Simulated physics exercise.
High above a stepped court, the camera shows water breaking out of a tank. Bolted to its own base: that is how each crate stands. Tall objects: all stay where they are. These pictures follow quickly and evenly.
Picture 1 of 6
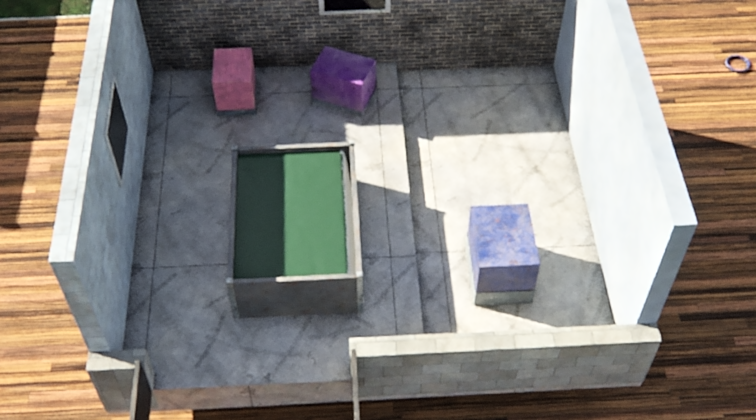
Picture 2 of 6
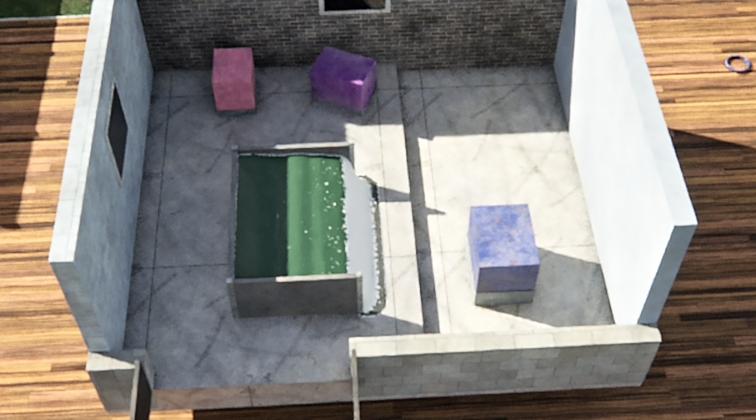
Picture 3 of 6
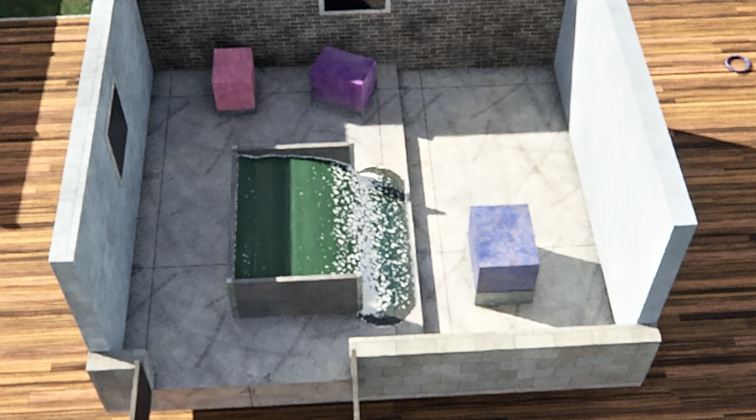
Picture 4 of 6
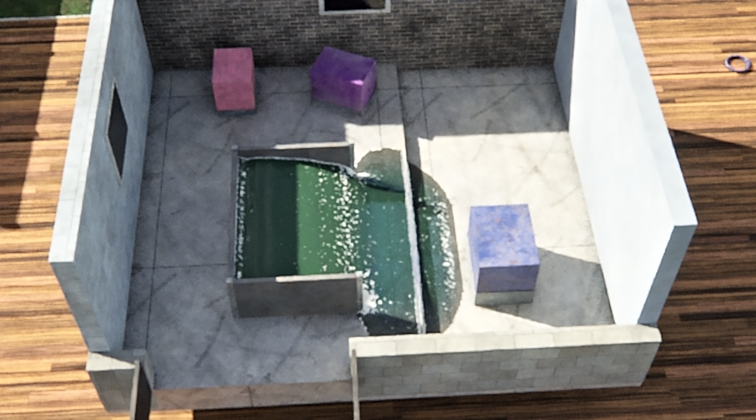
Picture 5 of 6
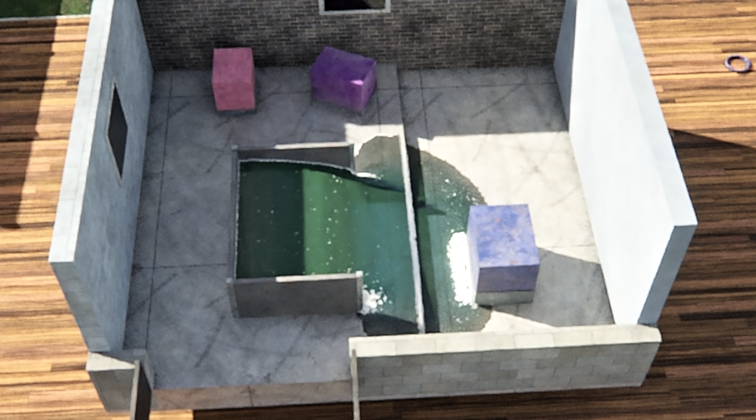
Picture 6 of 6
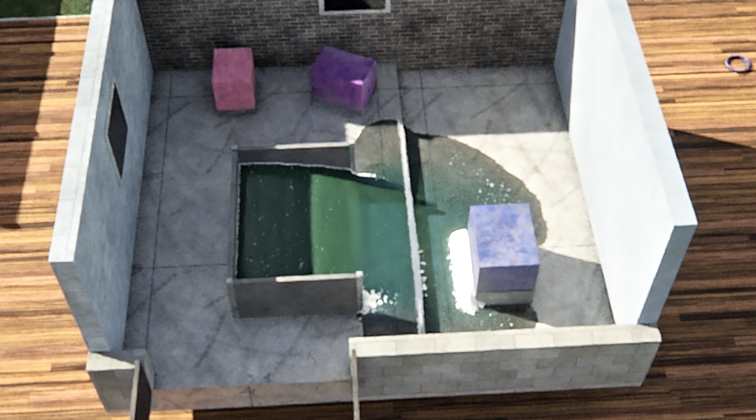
A walled, roofless court with a stepped pale stone floor, set on wooden planking, is seen from high above by a still camera. A pink crate and a purple one stand near the dark brick back wall, a blue one stands at right, and an open tank of green water sits left of centre. Water bursts from the tank's right side, foams across the step, and spreads around the unmoving blue crate.
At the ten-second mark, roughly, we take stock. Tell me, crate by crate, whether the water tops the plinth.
Blue crate: Yes, it does. Pink crate: No, it does not. Purple crate: Yes, it does.
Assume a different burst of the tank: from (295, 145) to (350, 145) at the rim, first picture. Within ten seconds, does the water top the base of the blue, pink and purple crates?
Result: Blue is not reached; pink is swamped; purple is swamped.
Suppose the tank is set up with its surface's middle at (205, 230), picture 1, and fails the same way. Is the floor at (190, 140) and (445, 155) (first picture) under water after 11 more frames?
Taking the spots in order: Bare, swamped.
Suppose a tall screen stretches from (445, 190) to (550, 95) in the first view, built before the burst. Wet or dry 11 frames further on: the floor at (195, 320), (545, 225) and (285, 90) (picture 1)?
As listed: Clear, flooded, no water.
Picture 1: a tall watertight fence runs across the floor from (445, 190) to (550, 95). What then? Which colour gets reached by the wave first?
Looks like the crate marked blue.
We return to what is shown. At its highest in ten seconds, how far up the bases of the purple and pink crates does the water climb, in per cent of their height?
140 and 30 %, roughly.
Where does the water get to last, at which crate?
Note: The pink crate.
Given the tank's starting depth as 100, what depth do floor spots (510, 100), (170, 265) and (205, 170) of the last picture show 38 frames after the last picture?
Readings in order: Around 25, 0 and 0 %.
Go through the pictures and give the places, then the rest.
The open tank at (294, 213) is whole and still, in the first frame.
Water pours out at (354, 233) and has run to a hidden place, in the second frame.
The front is at (387, 173), out from the gap at (354, 234), in the third frame.
Water pours out at (354, 235) and has run to (407, 168), in the fourth frame.
The front is at (450, 170), out from the gap at (354, 235), in the fifth frame.
The front is at (537, 214), out from the gap at (354, 236), in the sixth frame.
A moment on, water covers 40 % of the floor; the blue crate water round its plinth, the pink crate not reached, the purple crate water round its plinth.
Next, water covers 50 % of the floor; the blue crate water round its plinth, the pink crate not reached, the purple crate water round its plinth.
Then, water covers 55 % of the floor; the blue crate water round its plinth, the pink crate not reached, the purple crate water round its plinth.
Later, water covers 55 % of the floor; the blue crate water round its plinth, the pink crate water round its plinth, the purple crate water round its plinth.
In the end, water covers 50 % of the floor; the blue crate was topped, the pink crate stayed above the water, the purple crate was topped.
